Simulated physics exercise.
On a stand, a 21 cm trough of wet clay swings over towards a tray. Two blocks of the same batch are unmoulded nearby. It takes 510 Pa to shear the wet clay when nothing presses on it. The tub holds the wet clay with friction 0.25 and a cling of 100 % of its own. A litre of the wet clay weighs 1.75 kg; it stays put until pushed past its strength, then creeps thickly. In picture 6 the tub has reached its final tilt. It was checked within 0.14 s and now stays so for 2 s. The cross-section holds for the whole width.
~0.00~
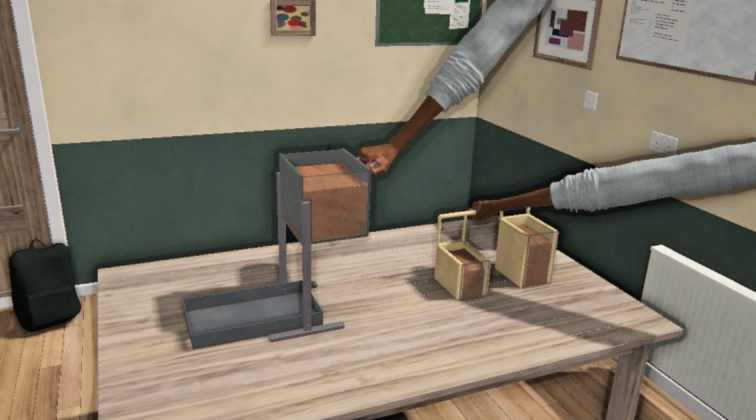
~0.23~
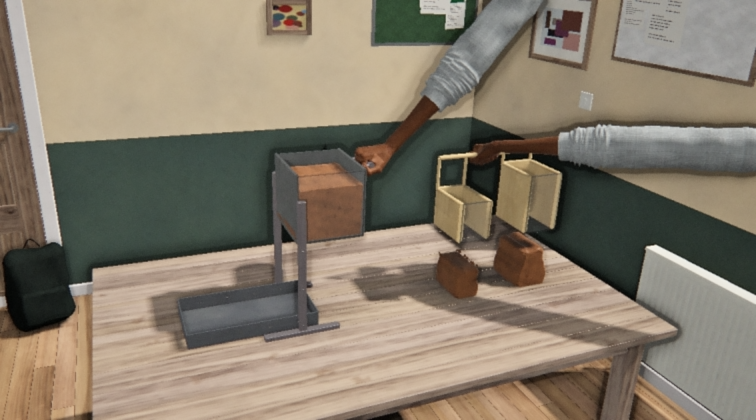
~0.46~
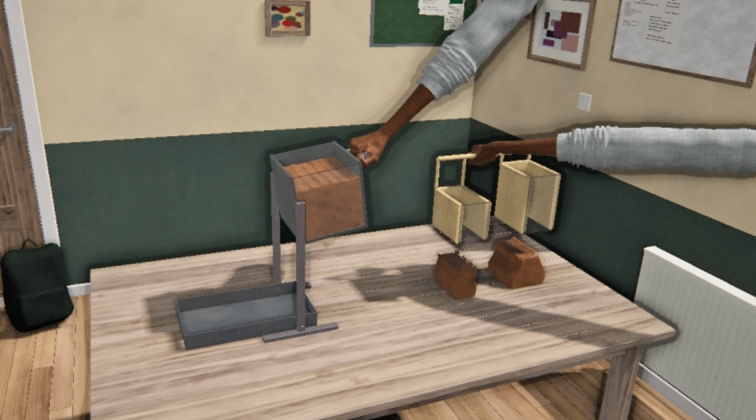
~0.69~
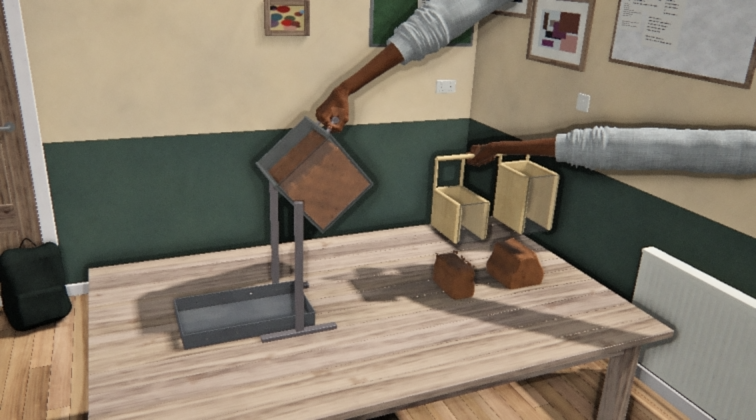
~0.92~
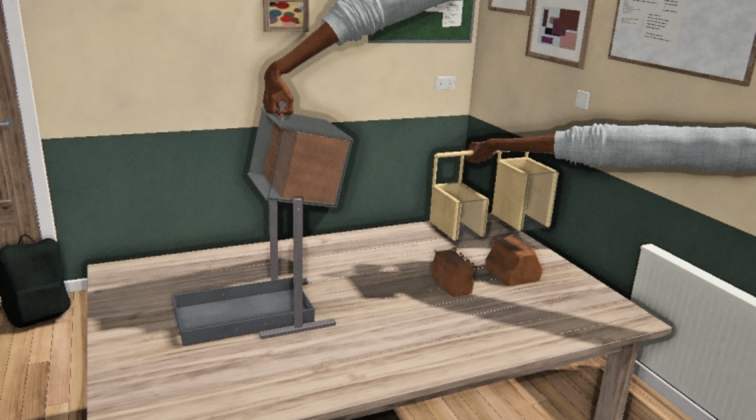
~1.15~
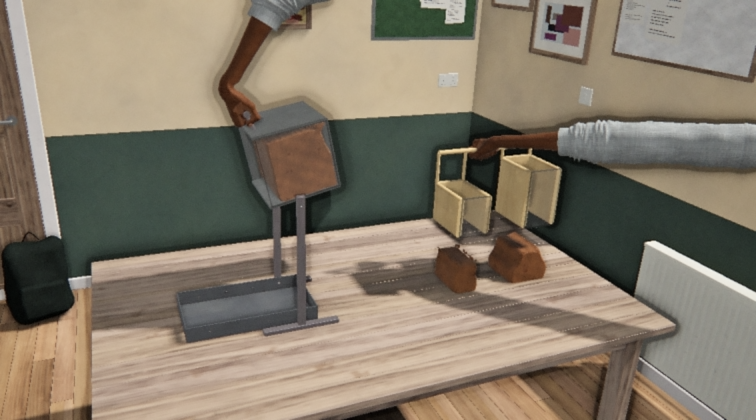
At first, one hand grips a raised grey tub of brown clay above a tray, while another holds two pale moulds around smaller blocks. The moulds lift off, and the larger right block slumps lower. The tub then swings over leftward past its side, with the clay still inside.
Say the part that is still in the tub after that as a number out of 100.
Expect roughly 42 %.
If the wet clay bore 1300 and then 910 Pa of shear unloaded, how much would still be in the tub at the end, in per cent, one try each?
In that order: 100 %, 100 %.
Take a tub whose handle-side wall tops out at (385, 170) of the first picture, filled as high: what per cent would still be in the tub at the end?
Then about 35 %.
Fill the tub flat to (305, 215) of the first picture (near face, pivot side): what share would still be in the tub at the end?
Then about 55 %.
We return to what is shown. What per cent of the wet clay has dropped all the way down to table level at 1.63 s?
Some 30 per cent.
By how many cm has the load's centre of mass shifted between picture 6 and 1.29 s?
Roughly 4 cm.
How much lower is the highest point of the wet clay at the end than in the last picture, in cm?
About 0 cm.
By 1.29 s, the tub is at 102 degrees and holds 90 %.
By 1.46 s, the tub is at 102 degrees and holds 57 %.
By 1.63 s, the tub is at 102 degrees and holds 47 %.
By 1.80 s, the tub is at 102 degrees and holds 42 %.
By 3.15 s, at the end, the tub is at 102 degrees and holds 42 %.
